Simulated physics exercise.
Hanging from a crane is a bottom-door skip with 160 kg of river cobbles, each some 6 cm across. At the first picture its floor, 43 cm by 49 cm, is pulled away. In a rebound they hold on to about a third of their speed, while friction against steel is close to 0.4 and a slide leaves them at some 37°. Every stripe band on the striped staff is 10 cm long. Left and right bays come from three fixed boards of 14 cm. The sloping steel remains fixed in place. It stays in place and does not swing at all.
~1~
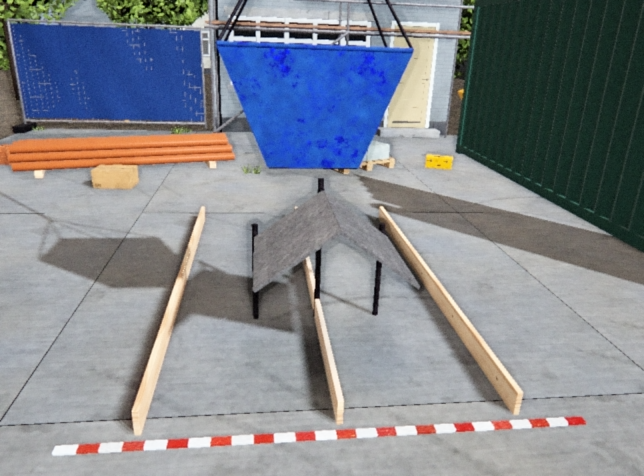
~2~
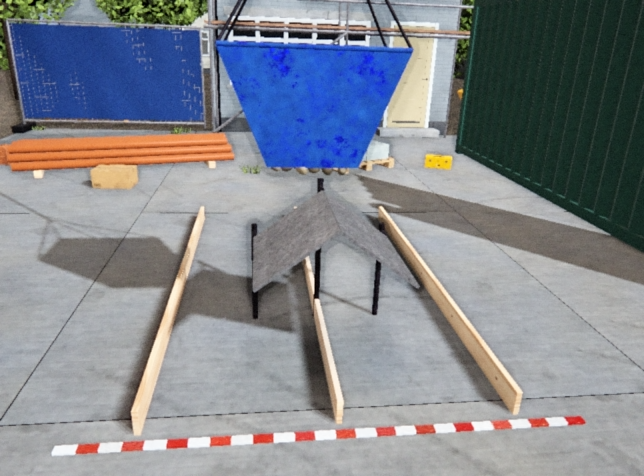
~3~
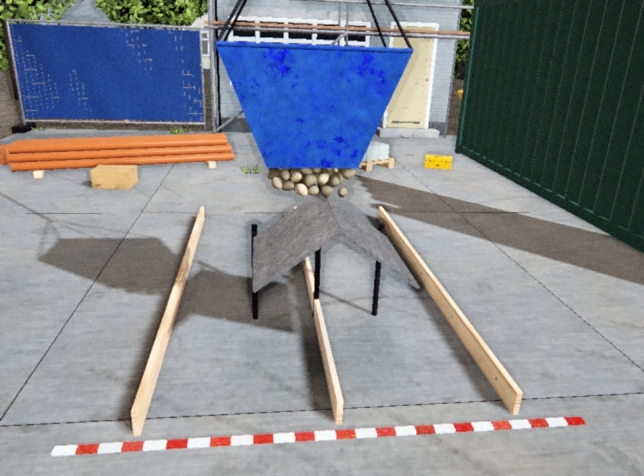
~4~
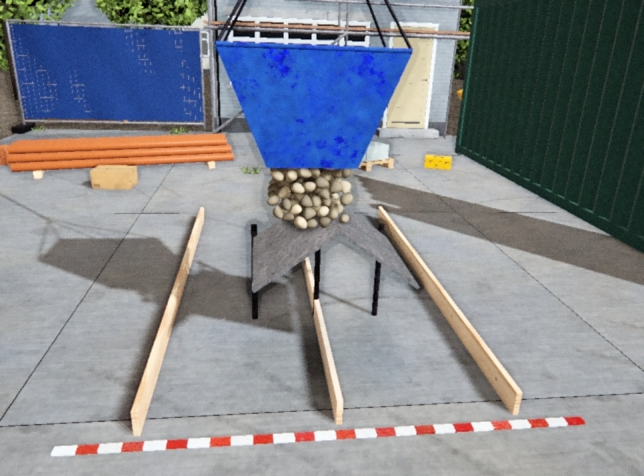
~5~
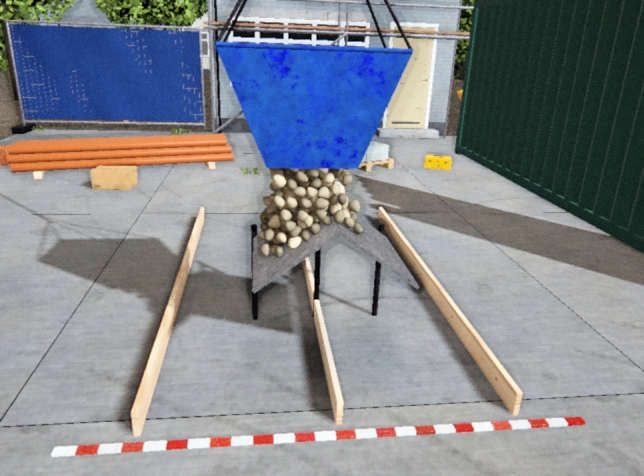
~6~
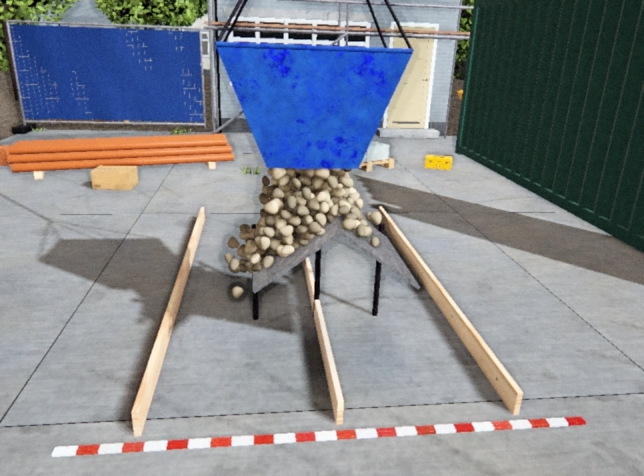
In a paved yard, rounded stones dropping from a hanging blue skip onto a grey peaked cover, some sliding down its left side.
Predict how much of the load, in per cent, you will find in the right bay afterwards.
About 16 per cent of the load.
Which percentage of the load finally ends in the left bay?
I'd put it at roughly 75 per cent.
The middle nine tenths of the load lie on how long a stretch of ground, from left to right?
It spans roughly 210 centimetres.
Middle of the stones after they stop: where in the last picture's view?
Around (198, 354).
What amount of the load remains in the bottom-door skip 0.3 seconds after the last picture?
It still holds around 0 per cent.
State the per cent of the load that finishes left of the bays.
10 %.
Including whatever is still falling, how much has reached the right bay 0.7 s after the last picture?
By then I'd say close to 15 per cent.
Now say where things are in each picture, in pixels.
In the first frame, the outlet is at (314, 157); nothing has dropped yet.
In the second frame, the outlet is at (313, 157); 6 % is out.
In the third frame, the outlet is at (313, 157); 17 % is out, the lowest stones still above the boards at (314, 186), 109 cm up.
In the fourth frame, the outlet is at (313, 158); 35 % is out, the lowest stones still above the boards at (304, 217), 92 cm up.
In the fifth frame, the outlet is at (313, 158); 54 % is out, the lowest stones still above the boards at (275, 243), 77 cm up.
In the sixth frame, the outlet is at (314, 158); 74 % is out, the lowest stones still above the boards at (242, 264), 62 cm up.
Then, 0.3 s after the last picture, 0 % in the bottom-door skip, 34 % on the steel, 1 % falling or lying left of the bays, 56 % falling or lying in the left bay, 9 % falling or lying in the right bay; the stones farthest right are at (441, 297).
Then, 0.7 s after the last picture, 0 % in the bottom-door skip, 1 % on the steel, 8 % falling or lying left of the bays, 75 % falling or lying in the left bay, 16 % falling or lying in the right bay; the stones farthest right are at (466, 335).
Then, 1.3 s after the last picture, 0 % in the bottom-door skip, 9 % falling or lying left of the bays, 75 % falling or lying in the left bay, 16 % falling or lying in the right bay; the stones farthest right are at (469, 327).
Then, 2.2 s after the last picture, 0 % in the bottom-door skip, 9 % falling or lying left of the bays, 75 % falling or lying in the left bay, 16 % falling or lying in the right bay, 1 % falling or lying right of the bays; the stones farthest right are at (473, 333).
Then, 4.1 s after the last picture, 0 % in the bottom-door skip, 9 % left of the bays, 75 % in the left bay, 16 % in the right bay, 1 % right of the bays; the stones farthest right are at (473, 333).
